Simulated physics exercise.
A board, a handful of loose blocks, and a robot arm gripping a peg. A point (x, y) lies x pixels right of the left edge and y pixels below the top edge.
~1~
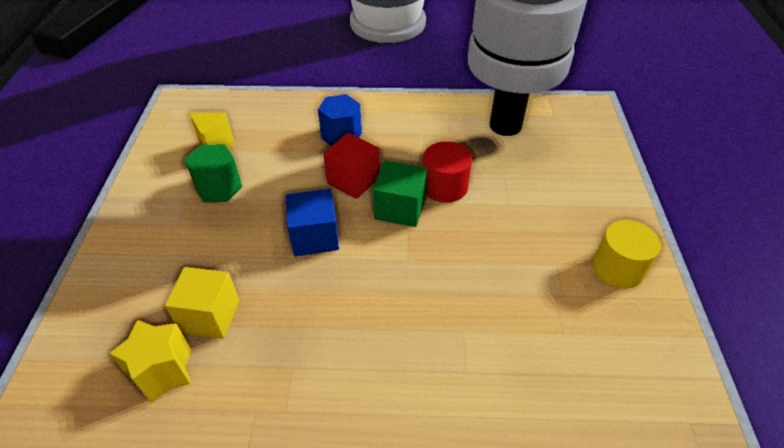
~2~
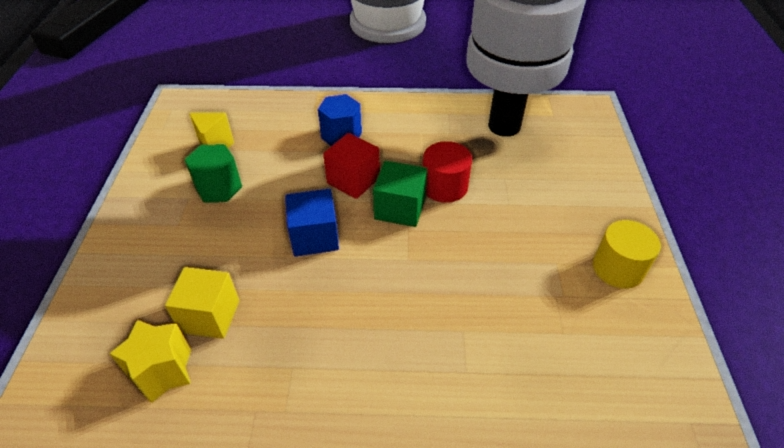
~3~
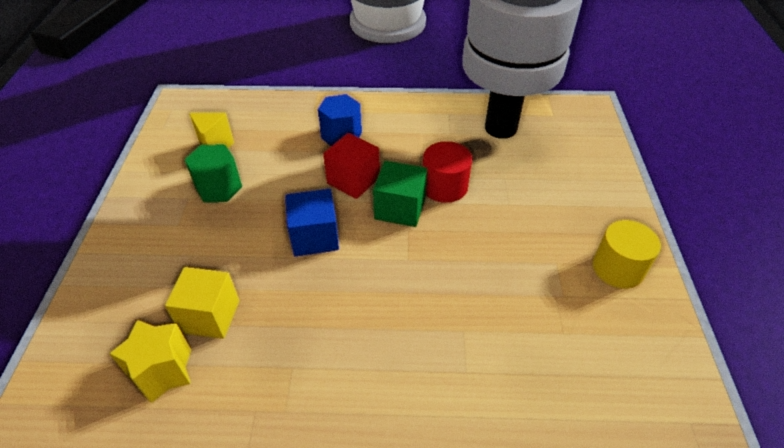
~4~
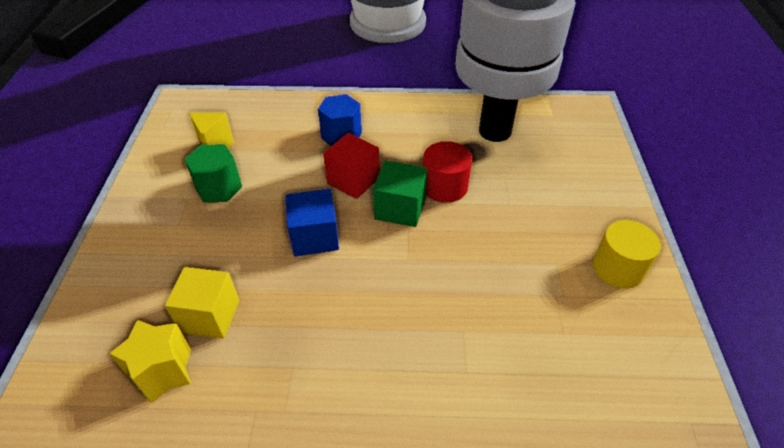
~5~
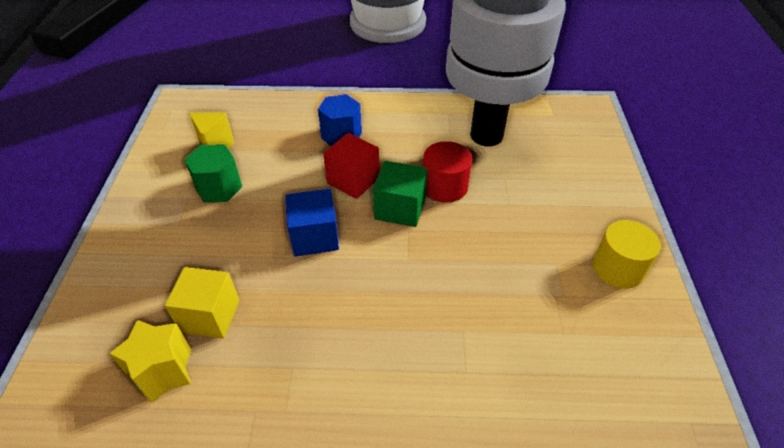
At the start, a robot arm holds a dark peg near the back of a wooden board scattered with red, green, blue and yellow blocks. The peg stays still at first, then drifts slightly left and a little forward, closer to the red cylinder, while the blocks stay put.
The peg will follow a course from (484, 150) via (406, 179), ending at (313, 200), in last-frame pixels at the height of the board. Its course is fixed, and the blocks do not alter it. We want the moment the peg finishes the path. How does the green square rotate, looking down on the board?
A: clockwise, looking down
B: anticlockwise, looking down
Answer: A.
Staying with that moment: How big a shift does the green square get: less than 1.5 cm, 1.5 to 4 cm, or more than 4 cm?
It travels between 1.5 and 4 cm.
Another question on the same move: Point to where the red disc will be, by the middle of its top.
The middle of the upper face of the red disc will lie at about (434, 174) in the picture.
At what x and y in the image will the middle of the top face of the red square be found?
It should be at about (303, 145).
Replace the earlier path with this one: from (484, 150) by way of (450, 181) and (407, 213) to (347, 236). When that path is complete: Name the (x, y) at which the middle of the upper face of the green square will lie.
It should be at about (298, 231).
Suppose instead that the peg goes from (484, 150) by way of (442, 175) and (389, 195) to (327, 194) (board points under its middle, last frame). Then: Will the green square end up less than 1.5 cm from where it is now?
No
What follows on the original path. One third of the way, peg (435, 157); green square (396, 187), turned 35° clockwise; red disc (438, 169).
Two thirds of the way, peg (375, 174); red square (338, 149); green square (393, 192), turned 50° clockwise; red disc (434, 174).
At the end, peg (311, 187); blue square in place; red square (303, 145), turned 35° clockwise; green square (393, 192), turned 50° clockwise; red disc (434, 174).
